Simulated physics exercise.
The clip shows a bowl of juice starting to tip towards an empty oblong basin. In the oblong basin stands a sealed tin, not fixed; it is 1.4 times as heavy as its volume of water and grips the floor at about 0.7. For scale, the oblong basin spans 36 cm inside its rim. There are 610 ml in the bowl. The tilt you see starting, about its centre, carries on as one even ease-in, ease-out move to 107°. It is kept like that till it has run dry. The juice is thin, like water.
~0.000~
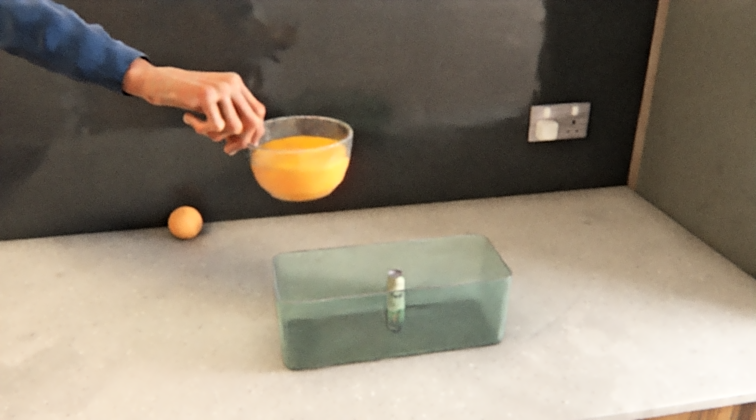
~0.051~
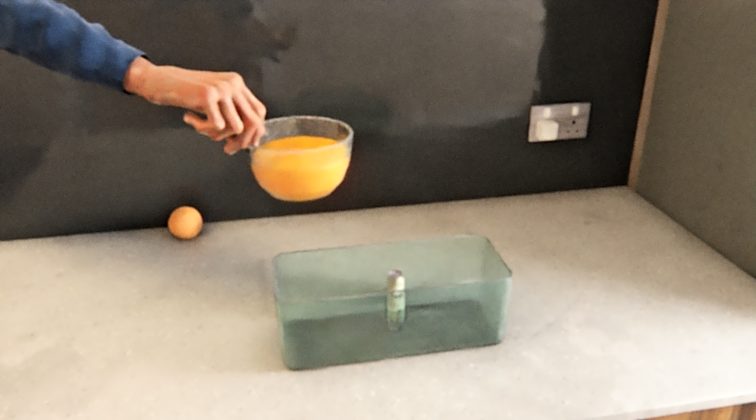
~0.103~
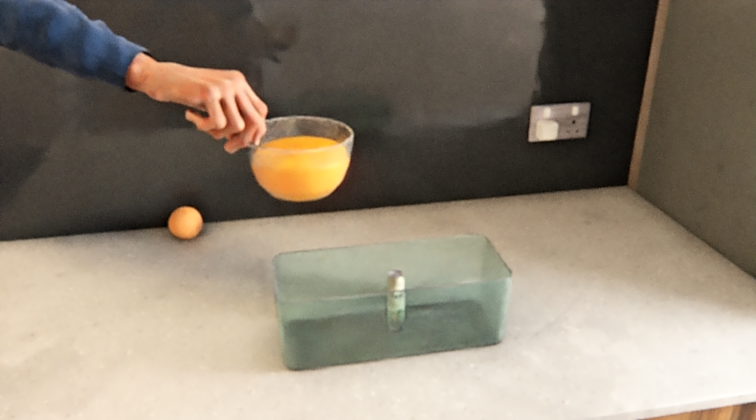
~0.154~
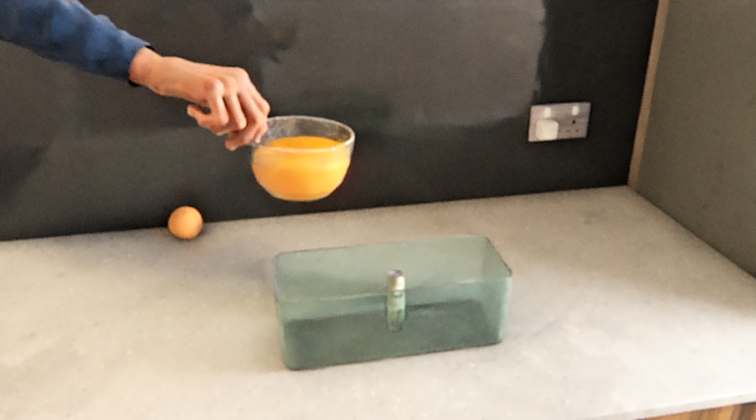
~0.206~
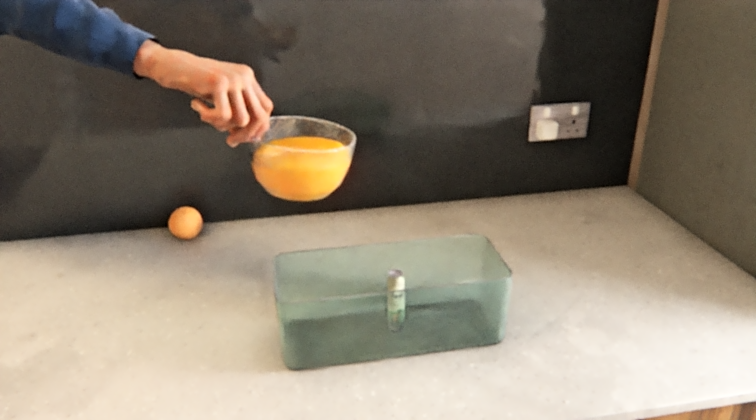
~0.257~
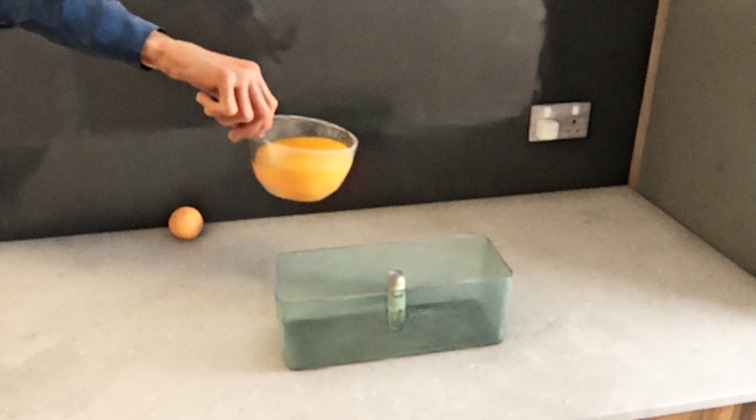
In the video, a hand holds a clear glass bowl of orange juice above an empty, greenish oblong basin with a small tin in it on a pale countertop, then slowly tilts the bowl slightly to the right.
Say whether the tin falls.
It stays up.
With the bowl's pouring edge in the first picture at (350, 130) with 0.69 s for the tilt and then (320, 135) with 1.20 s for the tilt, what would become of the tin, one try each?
First it topples; then it keeps standing.
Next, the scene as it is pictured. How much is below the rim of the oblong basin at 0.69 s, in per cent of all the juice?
Near 5 in a hundred.
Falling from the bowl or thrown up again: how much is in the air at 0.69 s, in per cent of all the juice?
Near 32 in a hundred.
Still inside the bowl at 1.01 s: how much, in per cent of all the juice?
Some 7 per cent.
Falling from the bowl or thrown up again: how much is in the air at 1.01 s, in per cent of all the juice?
Near 16 in a hundred.
Then, 0.69 s in, the tilt is 66° and 64 per cent is still to pour; the tin stands where it began.
Then, 1.01 s in, the tilt is 100° and 7 per cent is still to pour; the tin stands where it began.
Then, 1.34 s in, the tilt is 107° and 0 per cent is still to pour; the tin stands where it began.
Then, 1.70 s in, the tilt is 107° and 0 per cent is still to pour; the tin stands where it began.
Finally, the tin stands where it began.
